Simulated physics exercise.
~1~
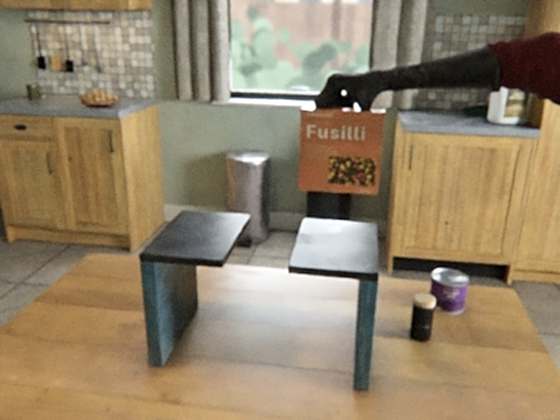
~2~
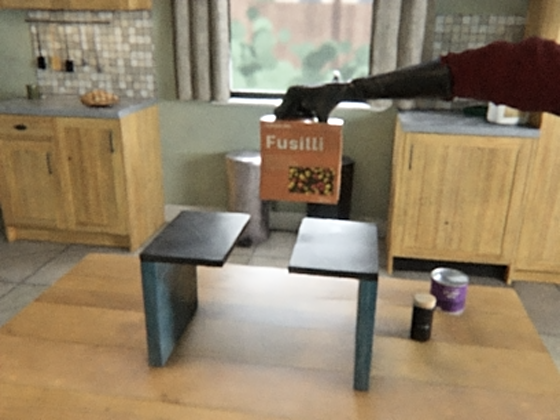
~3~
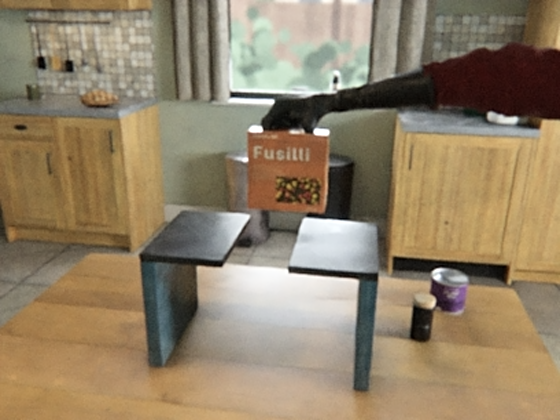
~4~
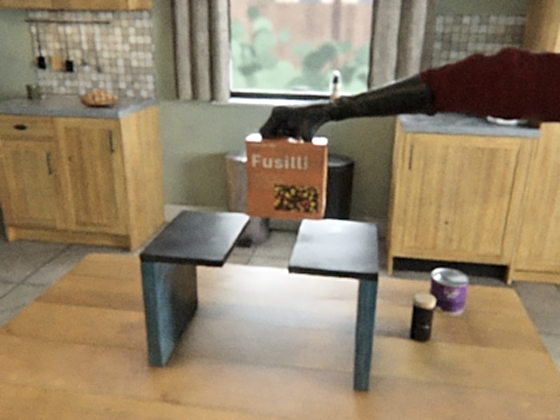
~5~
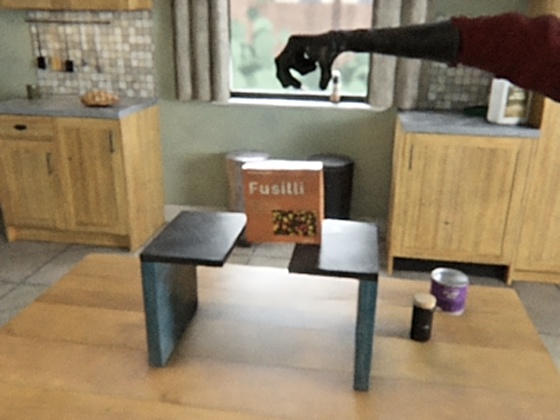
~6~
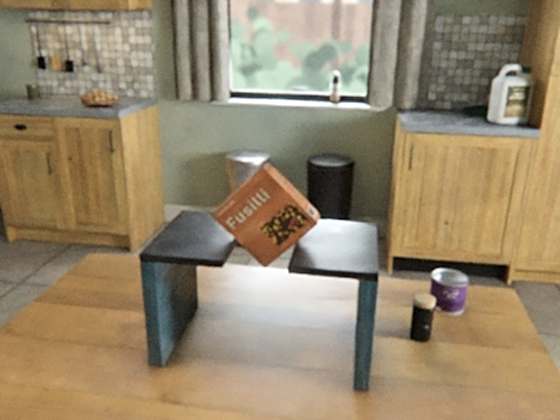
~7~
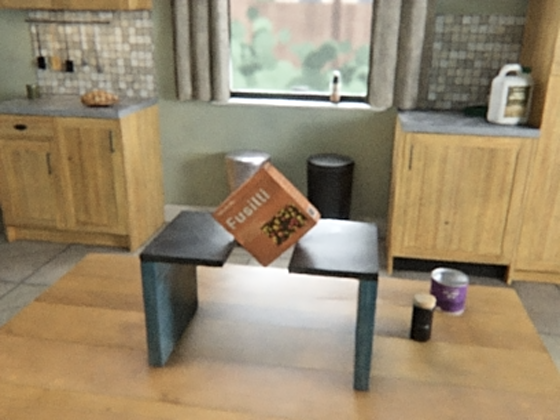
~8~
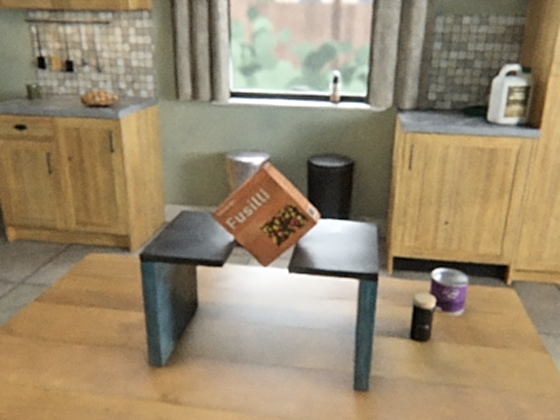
A dark hand in a red sleeve reaches in from the right of a kitchen, seen from the front across a wooden table, holding an orange Fusilli packet upright. Below it stand two black-topped ledges with blue-green sides and a gap between them, while a purple tin and a small black shaker sit to the right. The hand carries the packet left, lowers it over the gap, then lets go and draws back. The packet drops slightly and tips over to the left. It comes to rest tilted on a corner, caught between the ledges, while the tin and shaker stay put.
